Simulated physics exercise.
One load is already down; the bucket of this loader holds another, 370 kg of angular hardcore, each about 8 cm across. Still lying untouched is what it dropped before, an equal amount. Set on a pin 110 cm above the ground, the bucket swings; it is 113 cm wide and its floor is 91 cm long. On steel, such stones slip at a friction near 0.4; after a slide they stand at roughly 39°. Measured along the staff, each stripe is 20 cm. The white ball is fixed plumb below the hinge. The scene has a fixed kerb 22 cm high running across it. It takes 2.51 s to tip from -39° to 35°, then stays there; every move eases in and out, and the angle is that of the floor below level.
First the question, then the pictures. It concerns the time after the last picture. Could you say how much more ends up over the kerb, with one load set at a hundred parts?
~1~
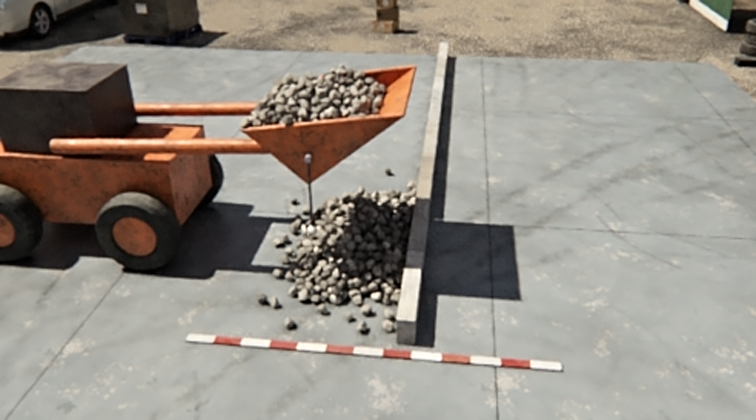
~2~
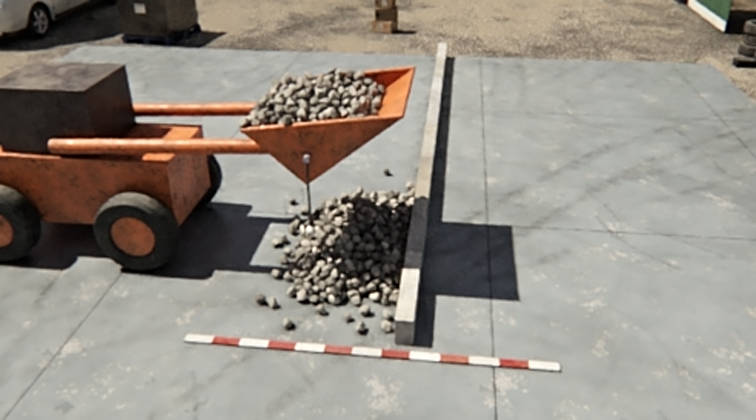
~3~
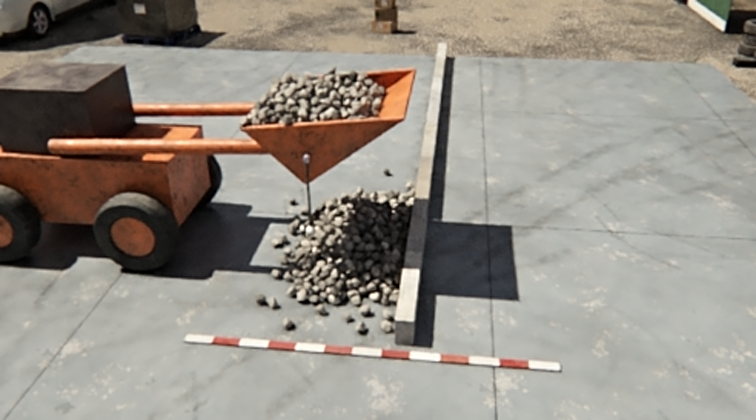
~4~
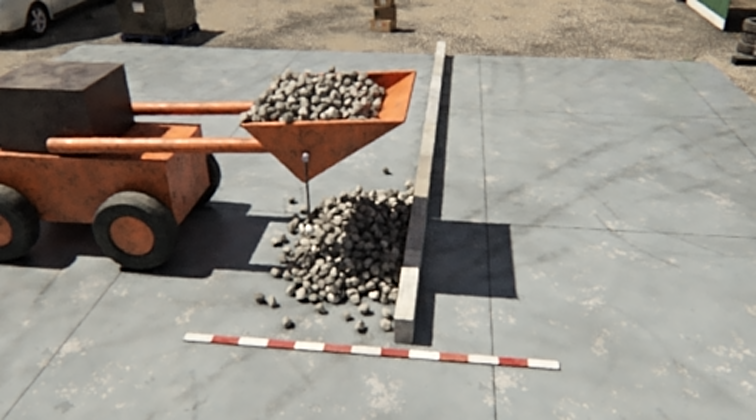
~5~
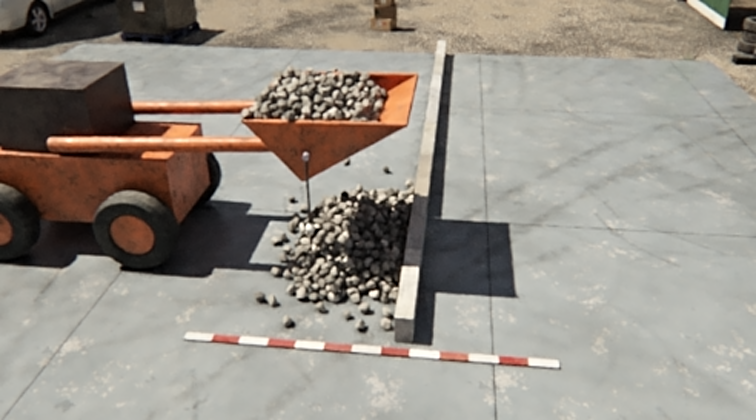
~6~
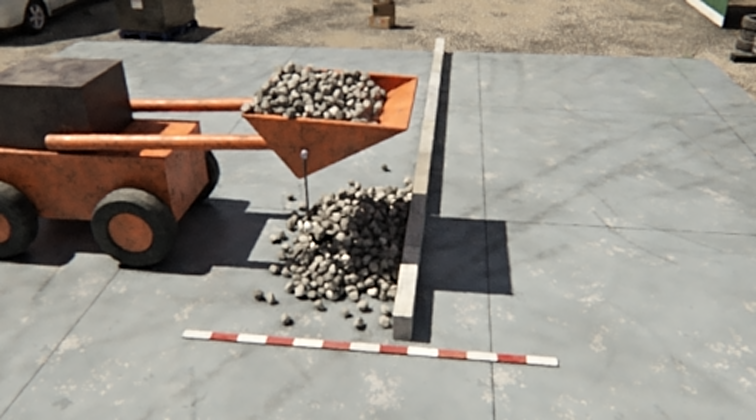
I'd put it at 63 parts in every hundred.
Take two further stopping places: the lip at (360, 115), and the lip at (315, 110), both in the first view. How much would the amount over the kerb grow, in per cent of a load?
Some 10 percent first and 0 percent second.
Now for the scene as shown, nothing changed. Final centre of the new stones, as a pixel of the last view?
The middle lies near (436, 233) in the last picture.
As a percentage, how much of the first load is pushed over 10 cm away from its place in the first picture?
Roughly 0 percent.
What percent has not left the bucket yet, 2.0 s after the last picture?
Close to 40 in a hundred.
Then, 1.3 s after the last picture the floor is at 23°; in per cent of one load, 99 in the bucket, 101 on this side of the kerb; the foremost stones are at (401, 250).
Then, 2.0 s after the last picture the floor is at 35°; in per cent of one load, 38 in the bucket, 137 on this side of the kerb, 25 over the kerb; the foremost stones are at (486, 248).
Then, 2.4 s after the last picture the floor is at 35°; in per cent of one load, 10 in the bucket, 140 on this side of the kerb, 49 over the kerb; the foremost stones are at (522, 231).
Then, 5.0 s after the last picture the floor is at 35°; in per cent of one load, 0 in the bucket, 137 on this side of the kerb, 63 over the kerb; the foremost stones are at (542, 247). Net gain over the kerb, 63.
